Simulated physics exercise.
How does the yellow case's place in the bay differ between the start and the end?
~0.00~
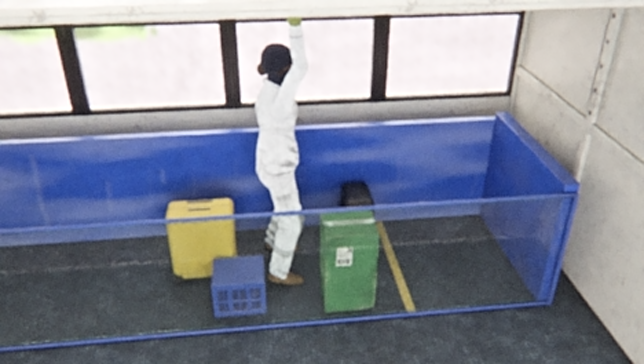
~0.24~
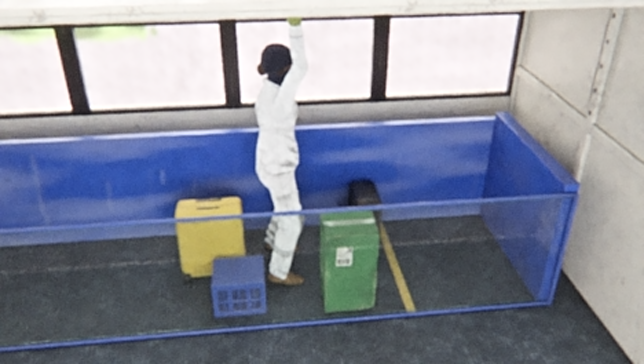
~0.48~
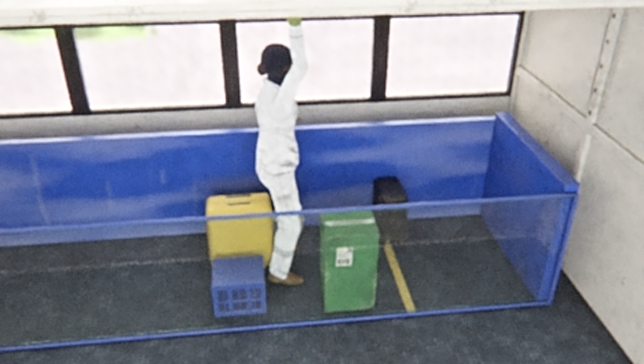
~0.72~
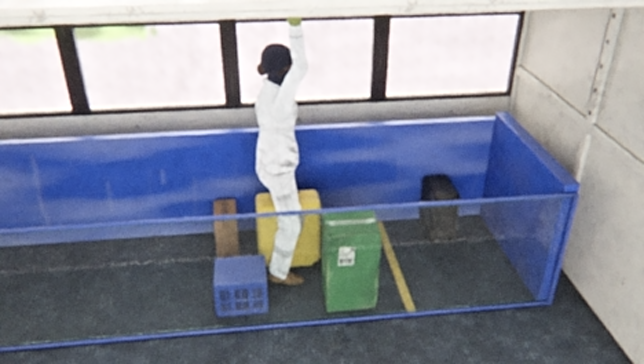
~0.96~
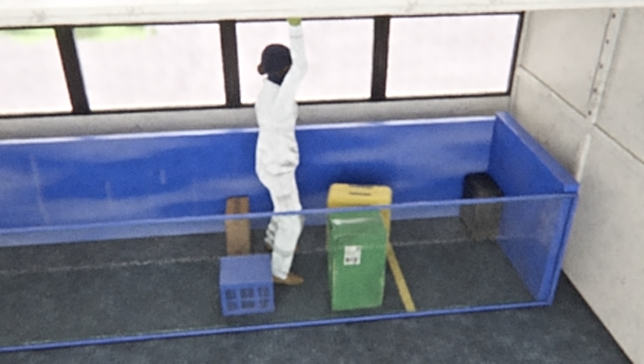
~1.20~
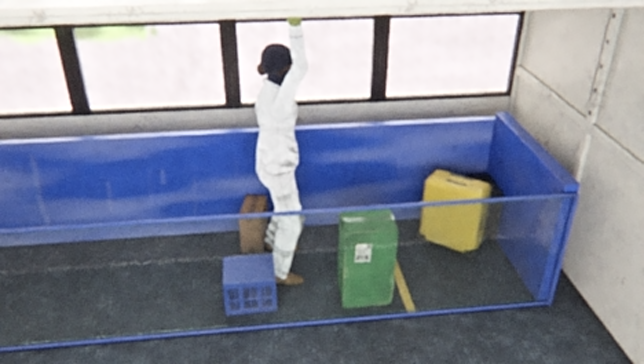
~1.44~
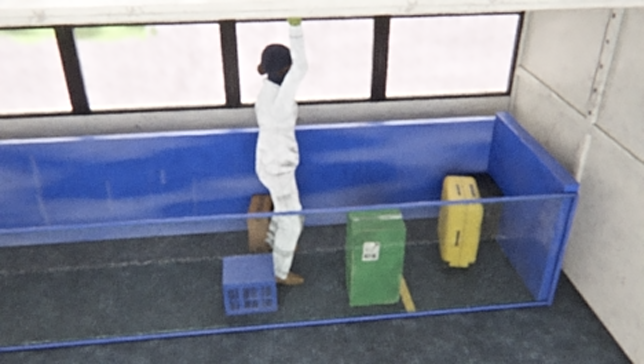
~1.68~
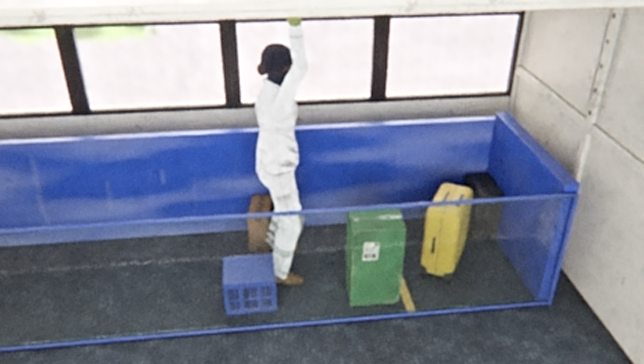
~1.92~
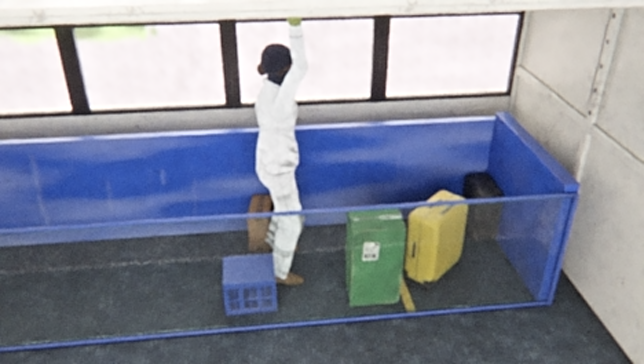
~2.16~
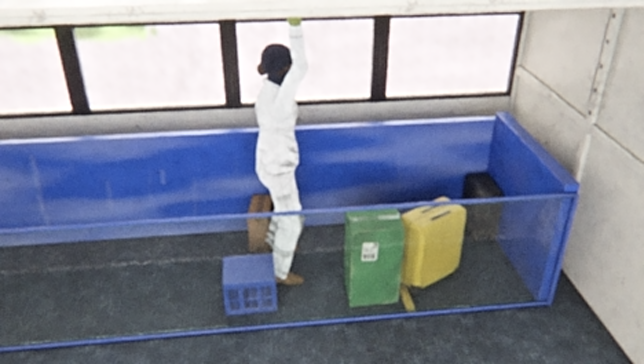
At the start the yellow case stands to the left of the person, behind the blue crate. At the end it stands well to the person's right, just to the right of the green bag and past the yellow line.
At the start, a person in white stands with one arm raised in a blue-walled bay, with a yellow case to the left and a green bag to the right. The yellow case and a small black case roll right, revealing a brown carton that slides a little way after them. The yellow case passes behind the person and the green bag and crosses the yellow line, while the bag and blue crate shift slightly right. Near the right end, it turns and drifts back toward the front. It ends upright beside the green bag, past the line, with the black case behind it.
